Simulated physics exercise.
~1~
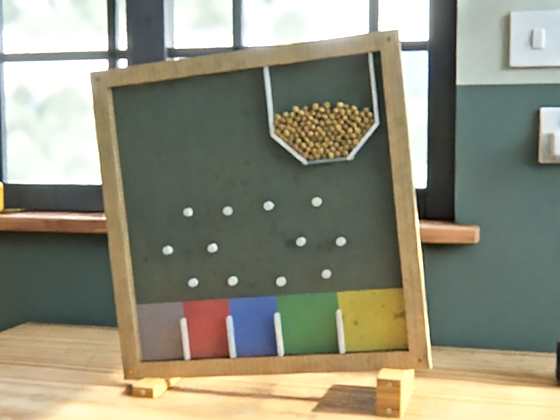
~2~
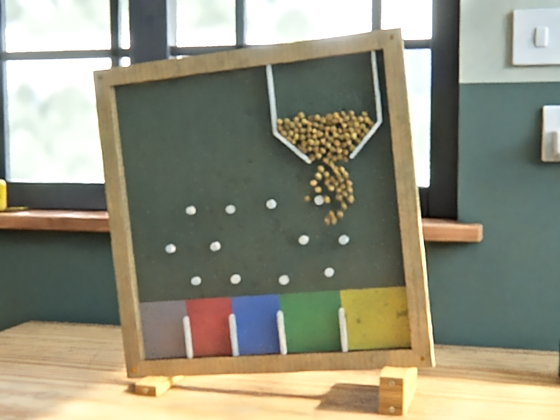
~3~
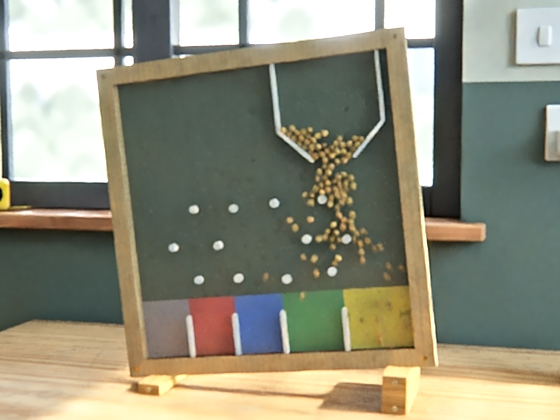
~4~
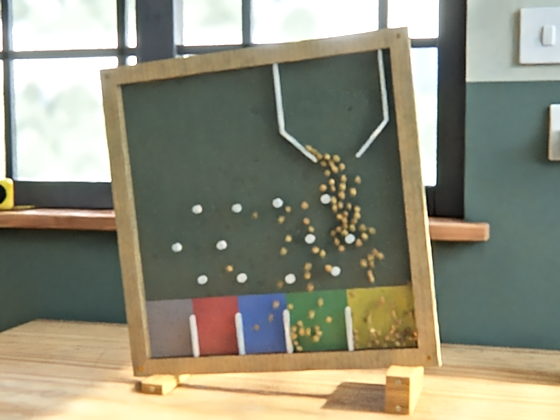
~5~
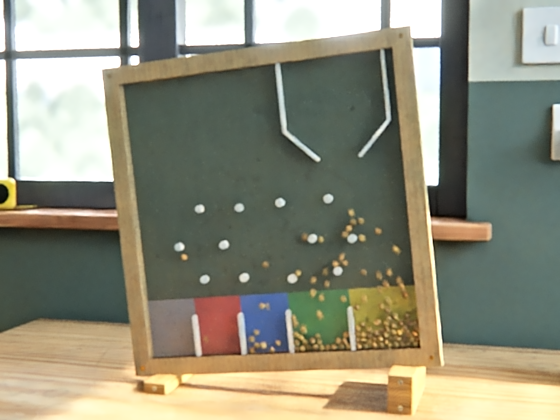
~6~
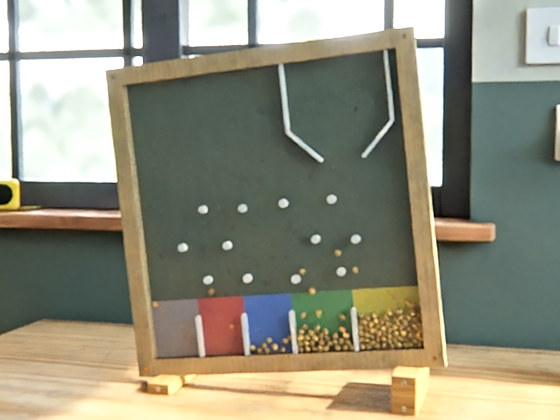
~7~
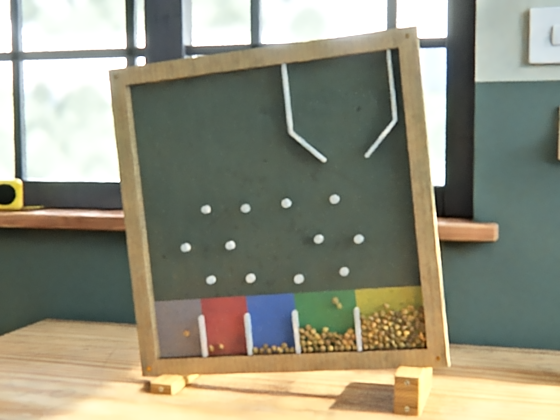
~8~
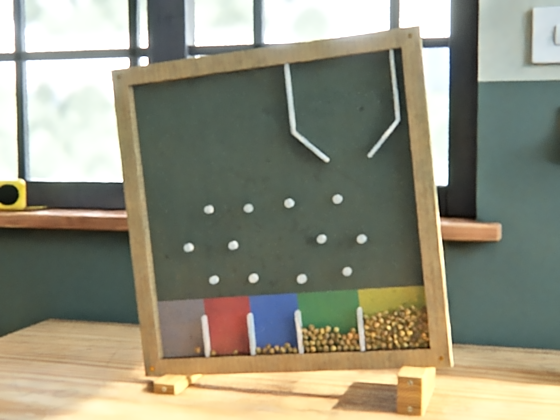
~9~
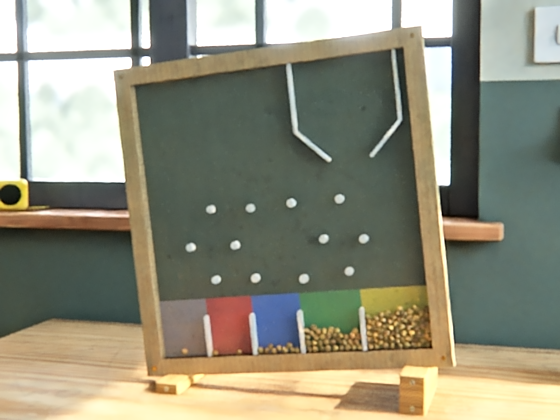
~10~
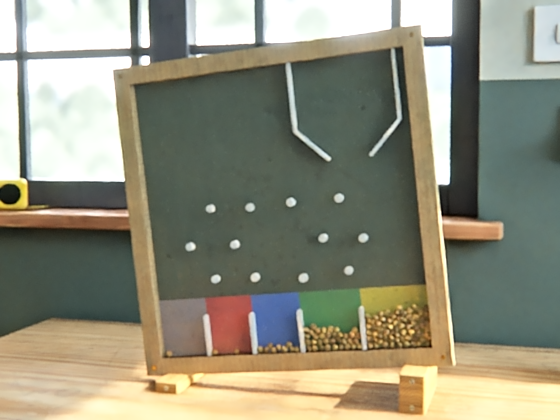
Small wooden beads poured from an opened hopper at the upper right of an upright framed board, scattered off white pegs, and settled in the coloured bins below, with most ending up in yellow, fewer in green and a small amount in blue.
